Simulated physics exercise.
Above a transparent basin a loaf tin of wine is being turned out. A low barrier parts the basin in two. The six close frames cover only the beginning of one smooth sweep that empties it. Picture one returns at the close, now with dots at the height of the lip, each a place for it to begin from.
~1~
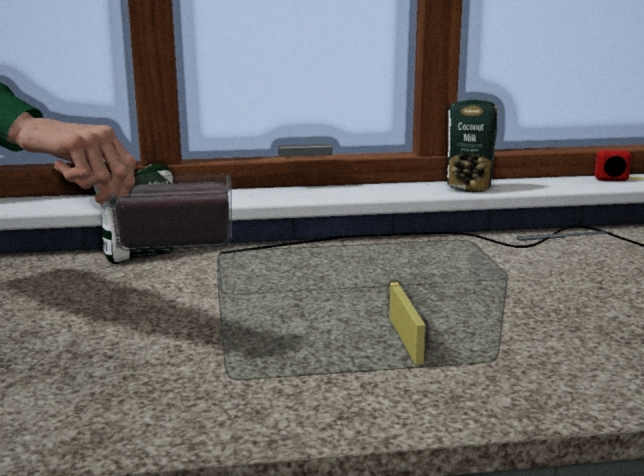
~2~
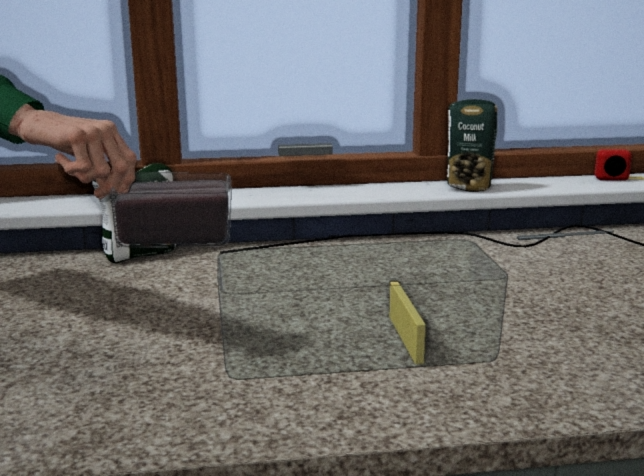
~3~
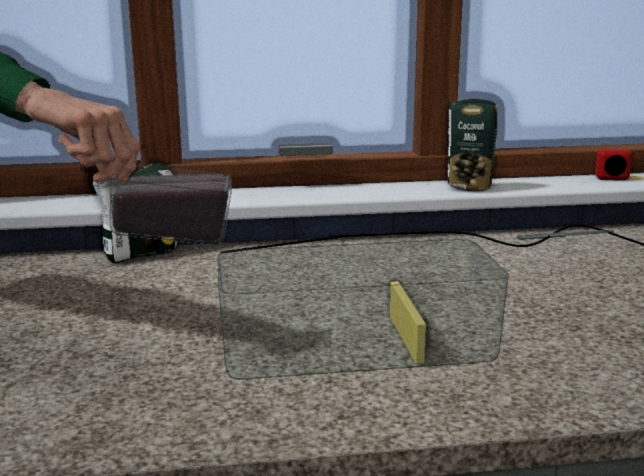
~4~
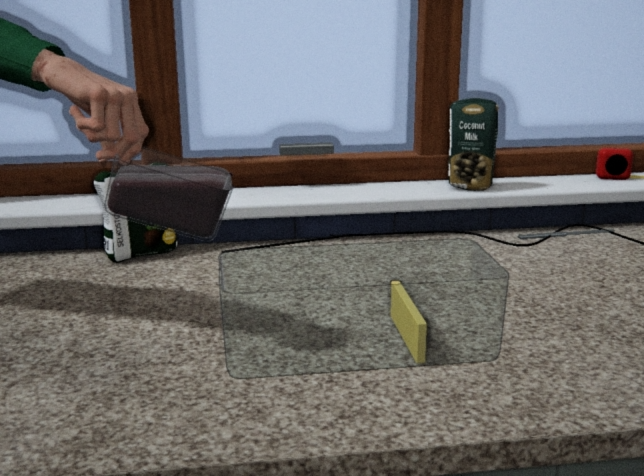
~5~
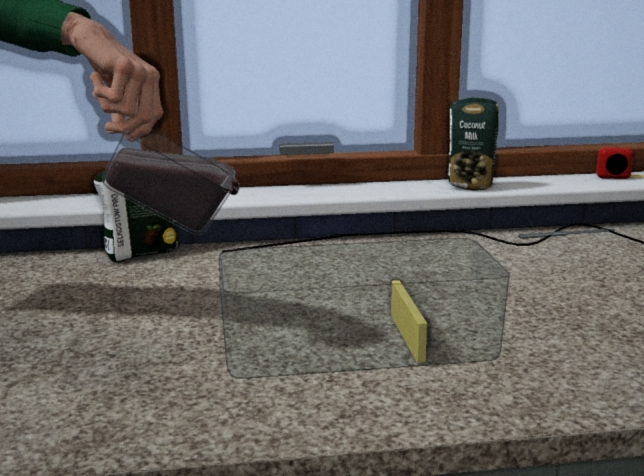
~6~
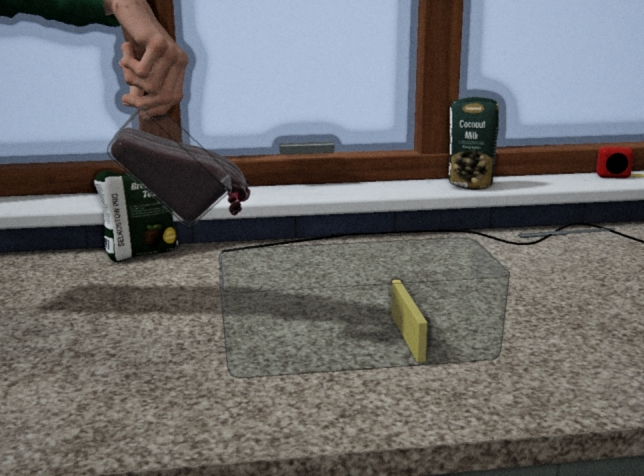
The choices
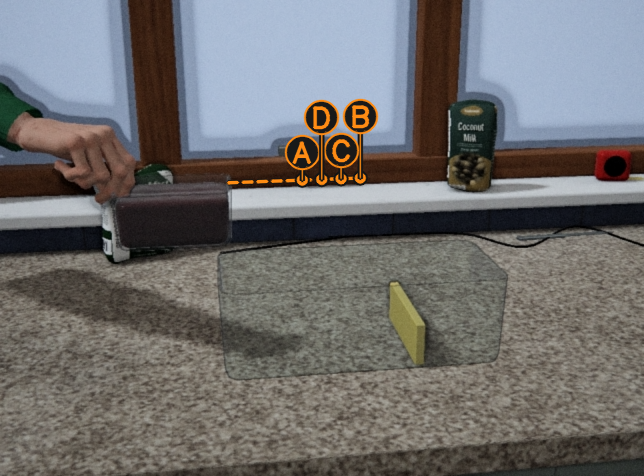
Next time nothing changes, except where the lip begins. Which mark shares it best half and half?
D.
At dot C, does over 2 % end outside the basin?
Yes, it does.
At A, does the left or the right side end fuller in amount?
More ends on the left.
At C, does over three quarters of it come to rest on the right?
No.
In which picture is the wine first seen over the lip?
Picture 4.
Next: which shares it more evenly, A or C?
Dot C.
In orange, A at (302, 180); B at (360, 178); C at (341, 178); D at (321, 179).
For dot A, about 80 % ends left of the wall and 16 % right of it; 4 % is lost outside.
For dot B, about 17 % ends left of the wall and 78 % right of it; 5 % is lost outside.
For dot C, about 30 % ends left of the wall and 57 % right of it; 13 % is lost outside.
For dot D, about 44 % ends left of the wall and 51 % right of it; 6 % is lost outside.
